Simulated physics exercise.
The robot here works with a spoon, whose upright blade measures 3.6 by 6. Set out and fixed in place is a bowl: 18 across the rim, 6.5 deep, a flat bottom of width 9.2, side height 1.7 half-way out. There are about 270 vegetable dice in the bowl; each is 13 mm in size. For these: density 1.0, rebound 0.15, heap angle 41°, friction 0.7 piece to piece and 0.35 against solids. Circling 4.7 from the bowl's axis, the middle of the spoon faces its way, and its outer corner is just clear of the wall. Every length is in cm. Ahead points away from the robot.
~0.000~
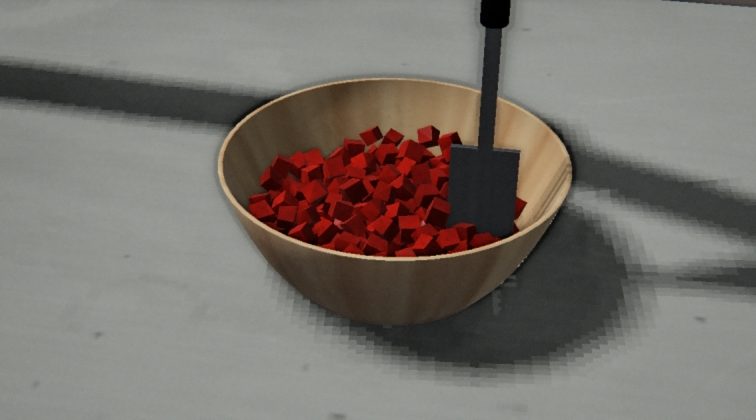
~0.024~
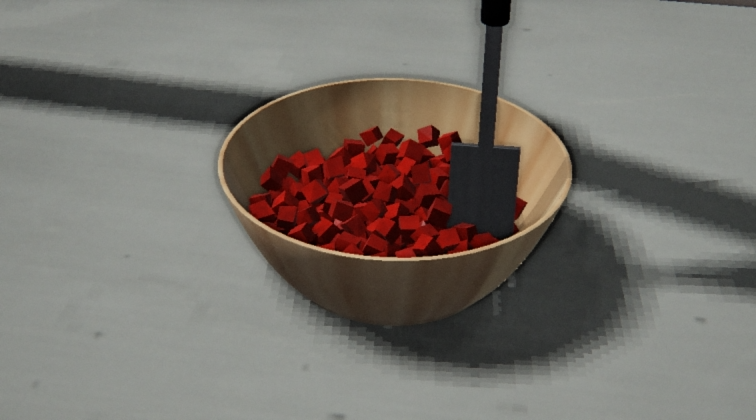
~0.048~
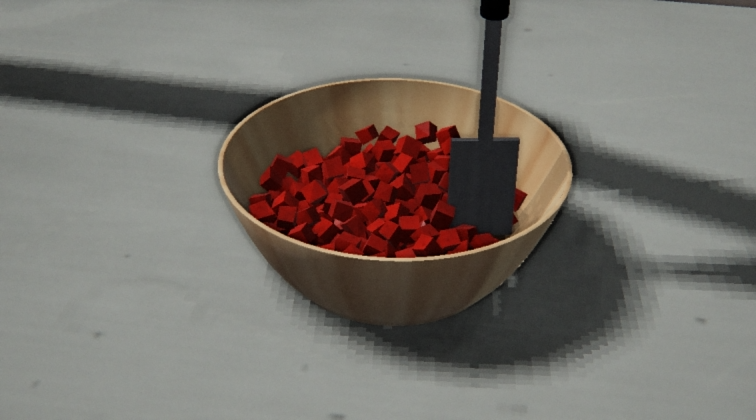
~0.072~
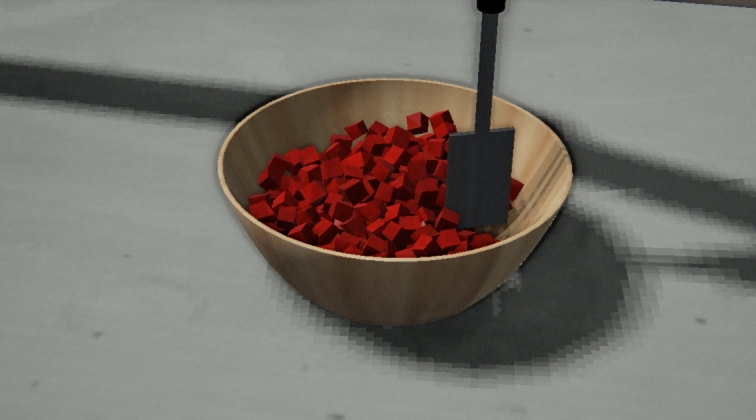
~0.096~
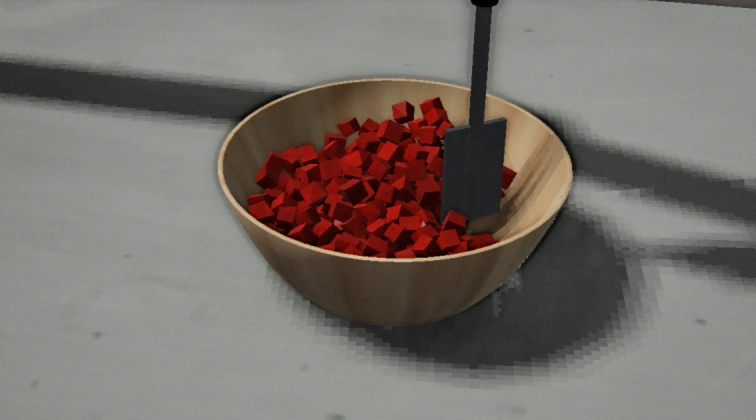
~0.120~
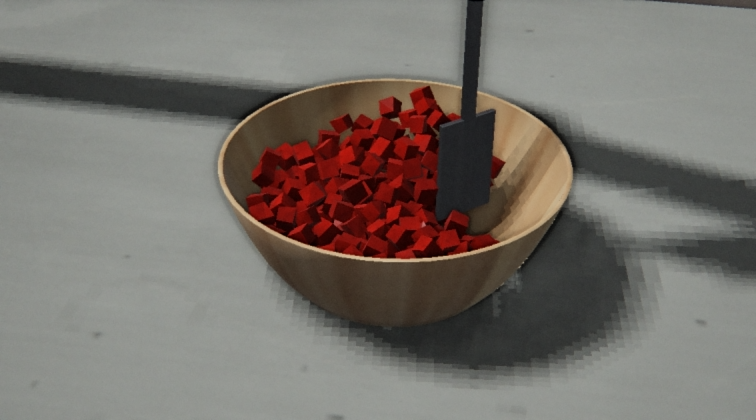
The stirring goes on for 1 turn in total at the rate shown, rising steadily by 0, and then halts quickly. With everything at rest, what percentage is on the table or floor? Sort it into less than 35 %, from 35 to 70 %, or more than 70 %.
It goes in less than 35 %.
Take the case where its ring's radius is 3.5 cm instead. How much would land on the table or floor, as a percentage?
Then about 10 per cent.
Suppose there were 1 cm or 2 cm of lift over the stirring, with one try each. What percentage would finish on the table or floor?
Roughly 15 and 15 per cent.
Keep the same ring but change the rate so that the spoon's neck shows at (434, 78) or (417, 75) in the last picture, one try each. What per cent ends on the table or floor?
Close to 30 and 40 in a hundred.
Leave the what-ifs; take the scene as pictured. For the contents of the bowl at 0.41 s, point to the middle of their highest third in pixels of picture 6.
Upper-third centre: Approx. (292, 196) px.
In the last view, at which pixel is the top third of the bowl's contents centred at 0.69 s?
Close to pixel (490, 198).
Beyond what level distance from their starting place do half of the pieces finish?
Near 10 cm.
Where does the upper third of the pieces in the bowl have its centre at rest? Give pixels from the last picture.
Centre, approx.: (451, 143).
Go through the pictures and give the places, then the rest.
The spoon neck at (487, 122), 0° round; upper third of the load around (371, 205), from x 260 to 515, top at y 135; 273 in the bowl, in the first picture.
The spoon neck at (488, 120), 3° round; upper third of the load around (371, 205), from x 260 to 515, top at y 135, in the second picture.
The spoon neck at (487, 114), 12° round; upper third of the load around (374, 193), from x 260 to 515, top at y 135, in the third picture.
The spoon neck at (484, 106), 22° round; upper third of the load around (379, 189), from x 260 to 510, top at y 120, in the fourth picture.
The spoon neck at (478, 99), 33° round; upper third of the load around (375, 178), from x 260 to 505, top at y 110, in the fifth picture.
The spoon neck at (470, 93), 43° round; upper third of the load around (374, 170), from x 260 to 505, top at y 95; 273 in the bowl, in the sixth picture.
After 0.41 s, 166° round, highest piece 8 above the table; 262 in the bowl, 6 on the table or floor, 5 in flight or on the tool.
After 0.69 s, 290° round, highest piece 8 above the table; 242 in the bowl, 28 on the table or floor, 3 in flight or on the tool.
After 1.03 s, 0° round, highest piece 7 above the table; 230 in the bowl, 43 on the table or floor.
After 1.73 s, 0° round, highest piece 7 above the table; 230 in the bowl, 43 on the table or floor.
In the end, 230 in the bowl, 43 on the table or floor. That is 16 % on the table or floor.
